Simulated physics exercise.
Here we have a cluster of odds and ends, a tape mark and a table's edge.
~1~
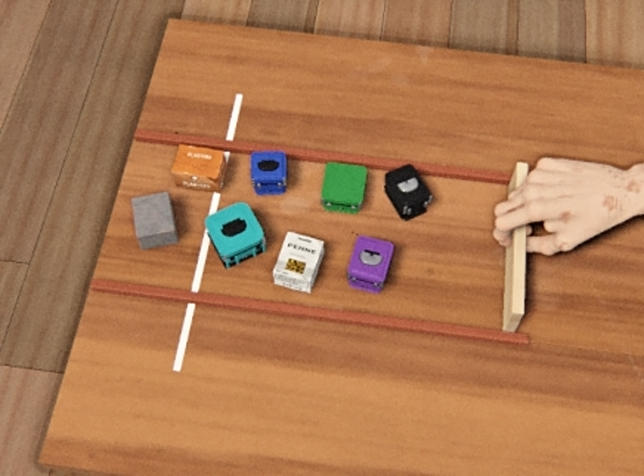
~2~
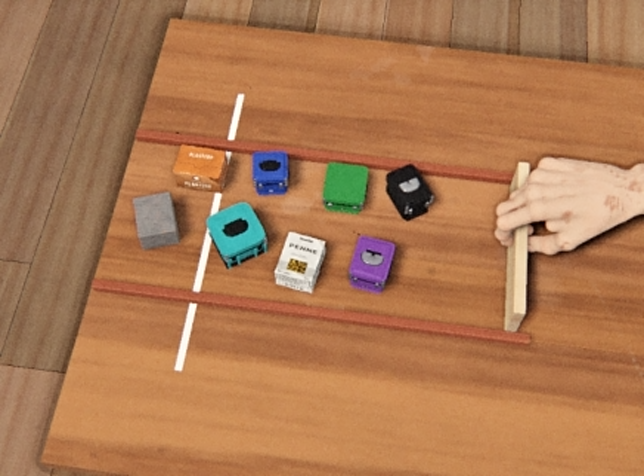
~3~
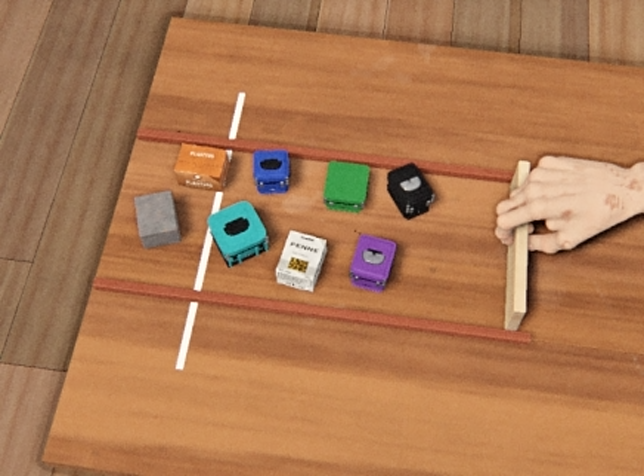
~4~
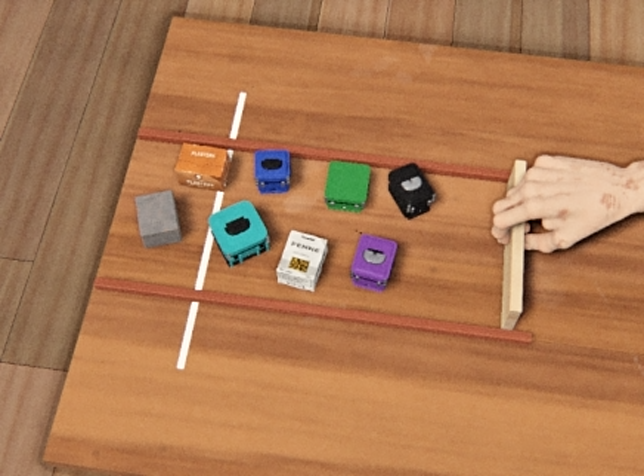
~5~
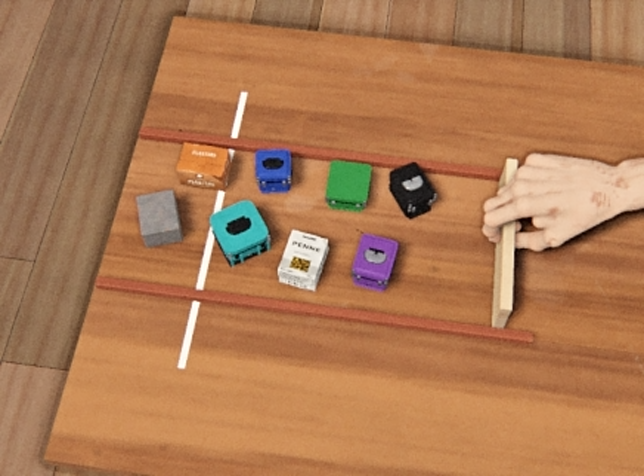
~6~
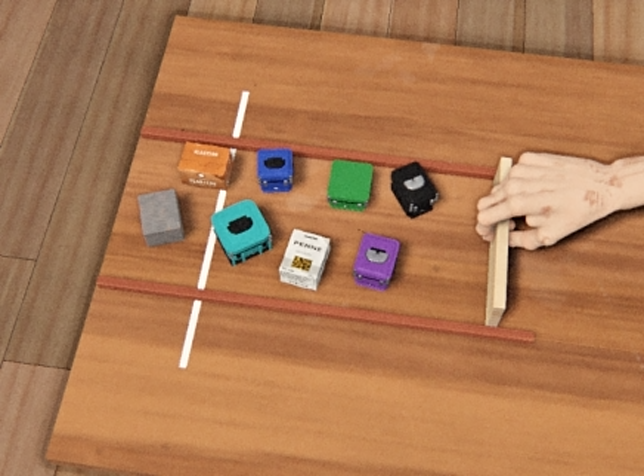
A hand on the right slid an upright wooden board slightly left between two reddish strips, while the colourful cases, orange box and grey block ahead of it stayed practically still, untouched.
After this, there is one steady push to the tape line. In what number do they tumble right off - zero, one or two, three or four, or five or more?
One or two tumble off.
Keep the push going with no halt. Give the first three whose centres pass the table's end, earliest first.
Sequence: Grey block, orange box, blue case.
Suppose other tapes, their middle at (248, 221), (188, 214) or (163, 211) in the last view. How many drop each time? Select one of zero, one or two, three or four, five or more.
Either one or two; three or four; more than four.
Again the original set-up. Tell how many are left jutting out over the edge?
You'd get 2.
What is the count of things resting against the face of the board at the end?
The number is 2.
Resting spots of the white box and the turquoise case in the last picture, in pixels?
The white box comes to rest close to (153, 246), while the turquoise case rests close to (131, 200).
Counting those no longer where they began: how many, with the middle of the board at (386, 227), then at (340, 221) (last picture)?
Note: First position 3; second position 6.
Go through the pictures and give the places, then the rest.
In the first frame, grey block (155, 221); orange box (200, 169); turquoise case (235, 235); board (516, 246); tape (211, 220).
In the second frame, orange box (201, 169); blue case (271, 174).
In the third frame, turquoise case (238, 234); green case (346, 187).
In the fourth frame, grey block (159, 219); black case (410, 191).
In the fifth frame, orange box (205, 167); purple case (375, 263).
In the sixth frame, grey block (161, 218); orange box (206, 166); turquoise case (241, 232); board (499, 241); tape (217, 218).
Early on, none off yet; grey block at rest near (161, 218); orange box at rest near (206, 166); turquoise case at rest near (241, 232).
A while later, none off yet; grey block at rest near (161, 218); orange box at rest near (206, 166); turquoise case travelled a little near (223, 228).
Further along, none off yet; grey block travelled about its own width near (122, 205); orange box travelled about its own width near (139, 160); turquoise case travelled well along near (162, 210).
Finally, the number that fall off is one or two; lost, orange box and grey block.
